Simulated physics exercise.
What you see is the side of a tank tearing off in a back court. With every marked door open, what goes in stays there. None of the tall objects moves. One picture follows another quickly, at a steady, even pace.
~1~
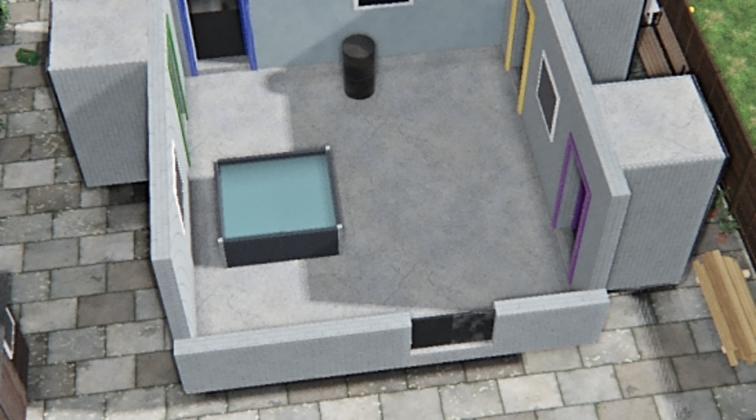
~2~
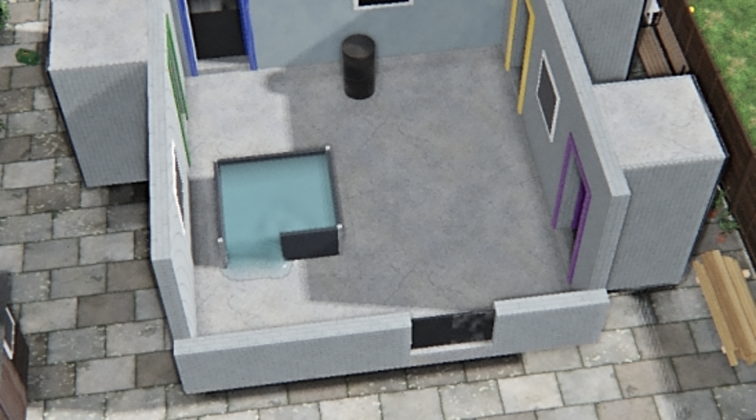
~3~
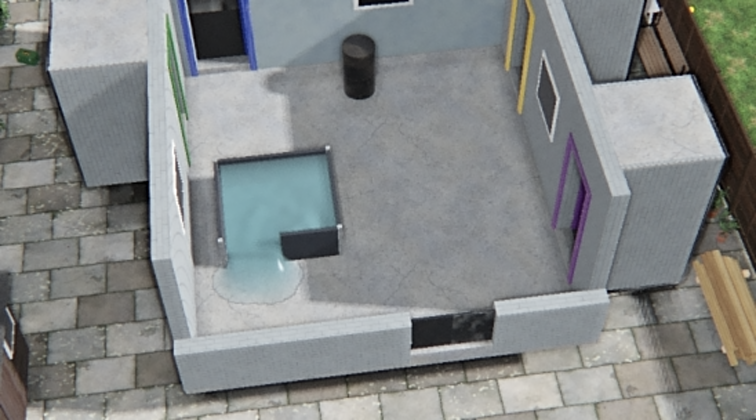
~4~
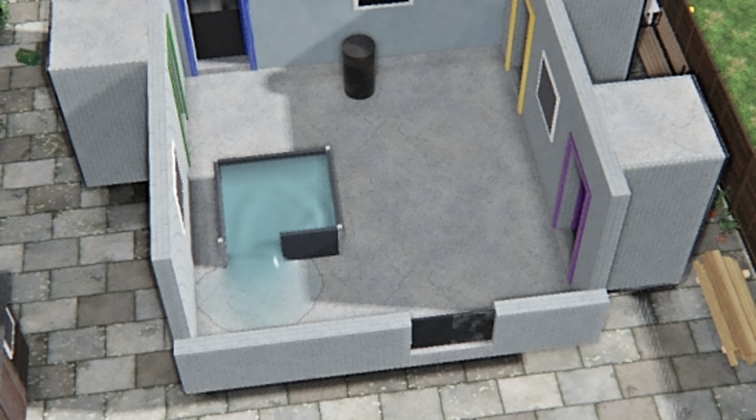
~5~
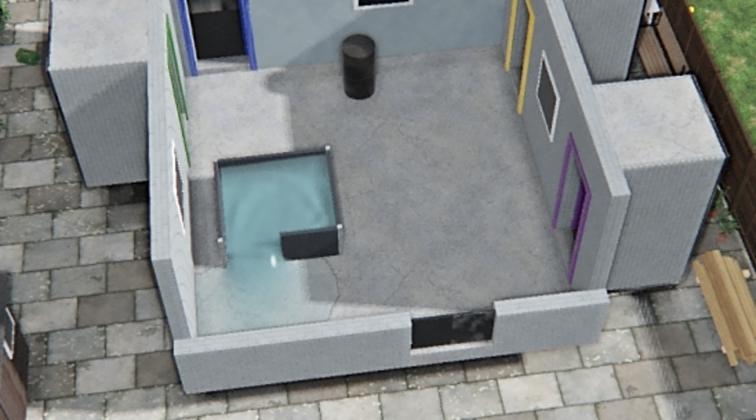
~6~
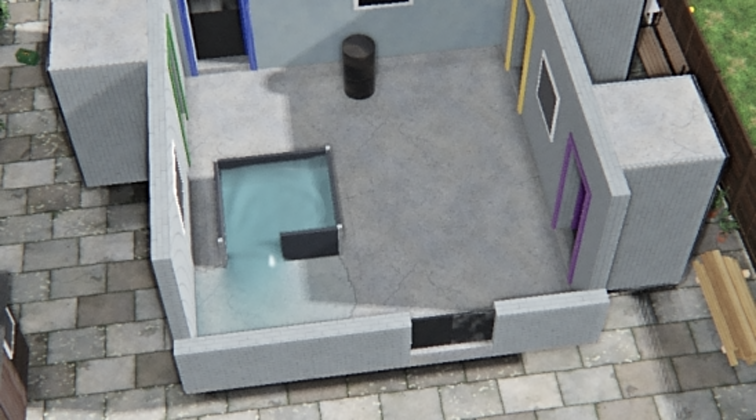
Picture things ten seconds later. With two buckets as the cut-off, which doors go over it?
Purple door: Beyond two buckets; green door: Not beyond two buckets; blue door: Not beyond two buckets; yellow door: Not beyond two buckets.
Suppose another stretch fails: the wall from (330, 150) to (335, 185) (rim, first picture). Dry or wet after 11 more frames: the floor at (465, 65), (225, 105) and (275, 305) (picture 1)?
In turn: Inundated, then untouched, then untouched.
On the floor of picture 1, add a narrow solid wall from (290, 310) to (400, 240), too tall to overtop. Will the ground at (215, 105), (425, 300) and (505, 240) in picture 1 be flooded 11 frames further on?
Point by point: First not reached, second submerged, third not reached.
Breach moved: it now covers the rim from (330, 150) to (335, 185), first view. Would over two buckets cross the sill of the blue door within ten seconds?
Well, the blue door is safe.
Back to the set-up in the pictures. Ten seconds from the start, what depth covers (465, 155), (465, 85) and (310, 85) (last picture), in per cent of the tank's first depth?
Depths of roughly 6, 10 and 8 per cent.
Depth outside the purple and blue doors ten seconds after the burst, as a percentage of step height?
Roughly 100 % and 20 %, respectively.
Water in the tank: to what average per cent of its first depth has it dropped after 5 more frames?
My reading is 64 %.
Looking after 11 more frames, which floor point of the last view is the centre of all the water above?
Roughly (281, 271) in the last picture.
A moment on, water covers 10 % of the floor; the purple door not reached, the green door not reached, the blue door not reached, the yellow door not reached.
Next, water covers 20 % of the floor; the purple door not reached, the green door not reached, the blue door not reached, the yellow door not reached.
Then, water covers 40 % of the floor; the purple door under two buckets in, the green door not reached, the blue door not reached, the yellow door not reached.
Later, water covers 65 % of the floor; the purple door over two buckets in, the green door wet at the sill, nothing in, the blue door wet at the sill, nothing in, the yellow door wet at the sill, nothing in.
In the end, water covers 90 % of the floor; the purple door over two buckets in, the green door wet at the sill, nothing in, the blue door wet at the sill, nothing in, the yellow door wet at the sill, nothing in.
